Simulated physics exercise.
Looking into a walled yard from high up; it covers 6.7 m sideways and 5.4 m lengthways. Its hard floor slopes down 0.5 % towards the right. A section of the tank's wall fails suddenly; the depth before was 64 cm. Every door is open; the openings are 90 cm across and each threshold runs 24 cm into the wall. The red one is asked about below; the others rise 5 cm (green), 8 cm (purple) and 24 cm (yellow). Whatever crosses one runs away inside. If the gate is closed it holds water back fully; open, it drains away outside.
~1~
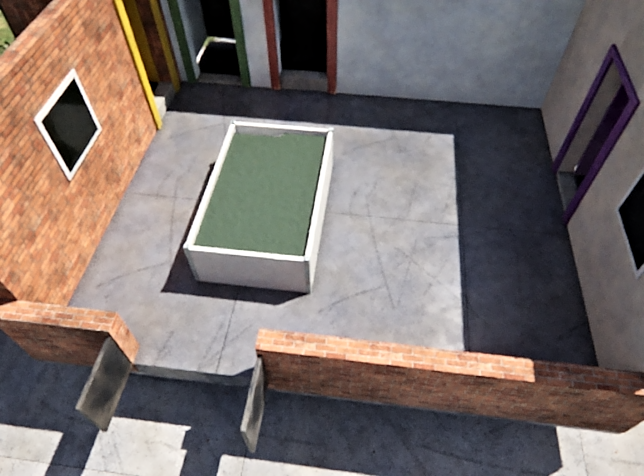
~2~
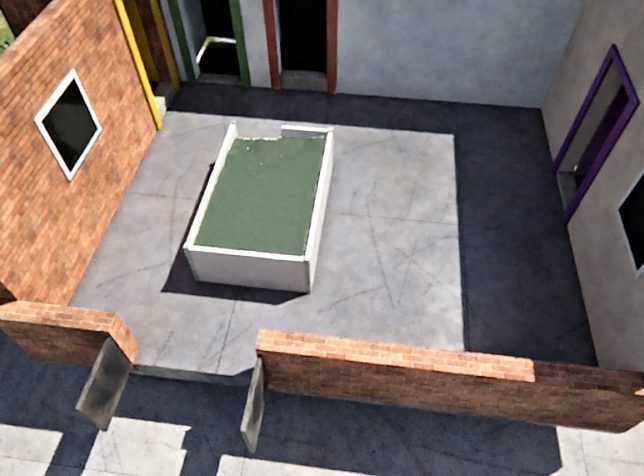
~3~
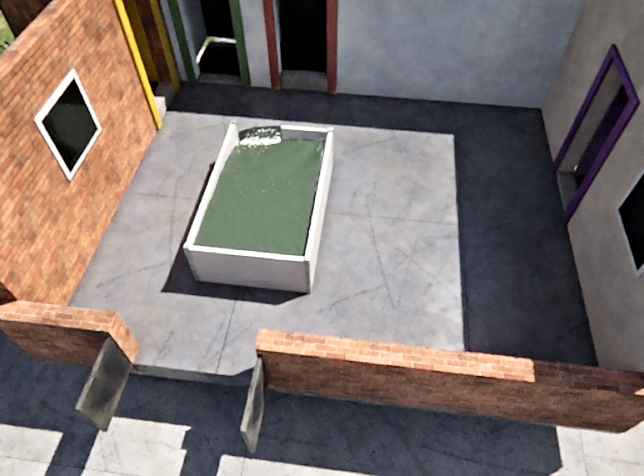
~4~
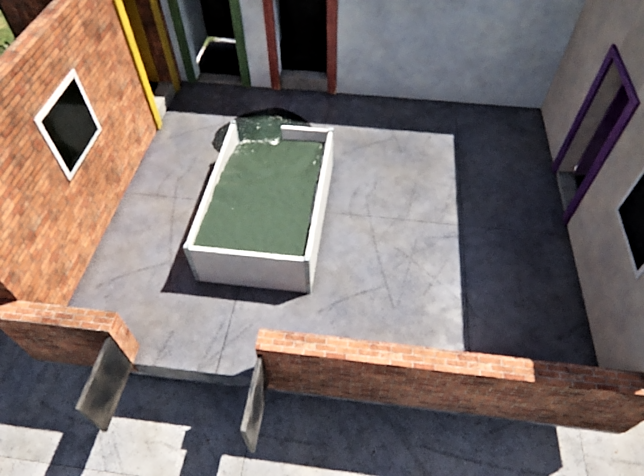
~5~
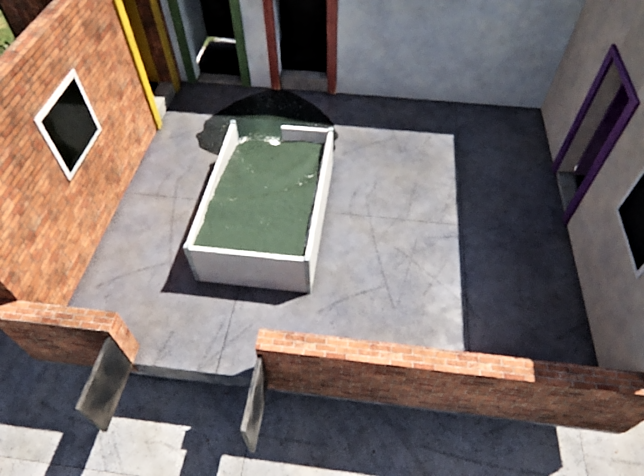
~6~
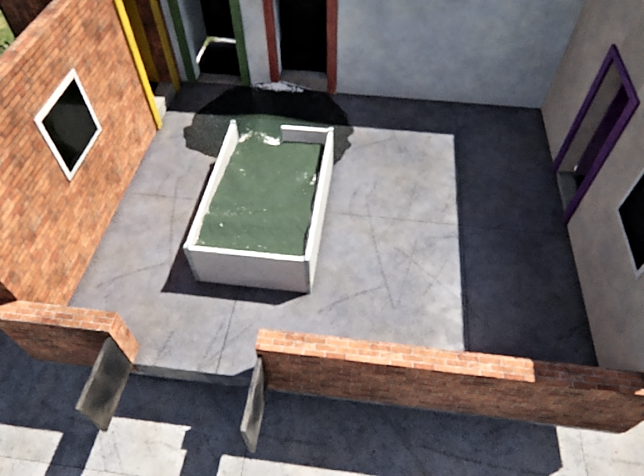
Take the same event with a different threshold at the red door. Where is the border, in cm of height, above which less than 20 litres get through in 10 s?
Close to 24 cm is just enough.
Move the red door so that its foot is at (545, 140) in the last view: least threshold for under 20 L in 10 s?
Roughly 9.5 cm.
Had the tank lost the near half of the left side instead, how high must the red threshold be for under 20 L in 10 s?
About 5.5 cm.
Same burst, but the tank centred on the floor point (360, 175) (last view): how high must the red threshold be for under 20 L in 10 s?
Then roughly 26 cm.
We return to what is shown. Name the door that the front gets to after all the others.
Last comes the purple one.
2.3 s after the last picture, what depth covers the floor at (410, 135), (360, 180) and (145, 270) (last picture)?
Roughly 4, 0 and 0 cm, in turn.
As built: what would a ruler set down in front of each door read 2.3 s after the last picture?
In cm: Red 21, green 19, purple 0, yellow 14.
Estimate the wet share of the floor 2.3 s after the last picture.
Some 35 per cent of it.
Then, 0.7 s after the last picture water covers 15 % of the floor, deepest (32 cm) near (273, 93); 28 cm at the red door, 0 litres in over its 26 cm threshold.
Then, 2.3 s after the last picture water covers 35 % of the floor, deepest (25 cm) near (180, 86); 21 cm at the red door, 9 litres in over its 26 cm threshold.
Then, 9.3 s after the last picture water covers 90 % of the floor, deepest (9 cm) near (601, 386); 8 cm at the red door, 9 litres in over its 26 cm threshold.
At the red door as built, the water peaked near 30 cm, 1.1 s after the last picture.
With a threshold of 19.5 cm, 58 litres would have come in within the 10 s; with 26.5 cm, 8 litres. So under 20 litres takes about 24 cm.
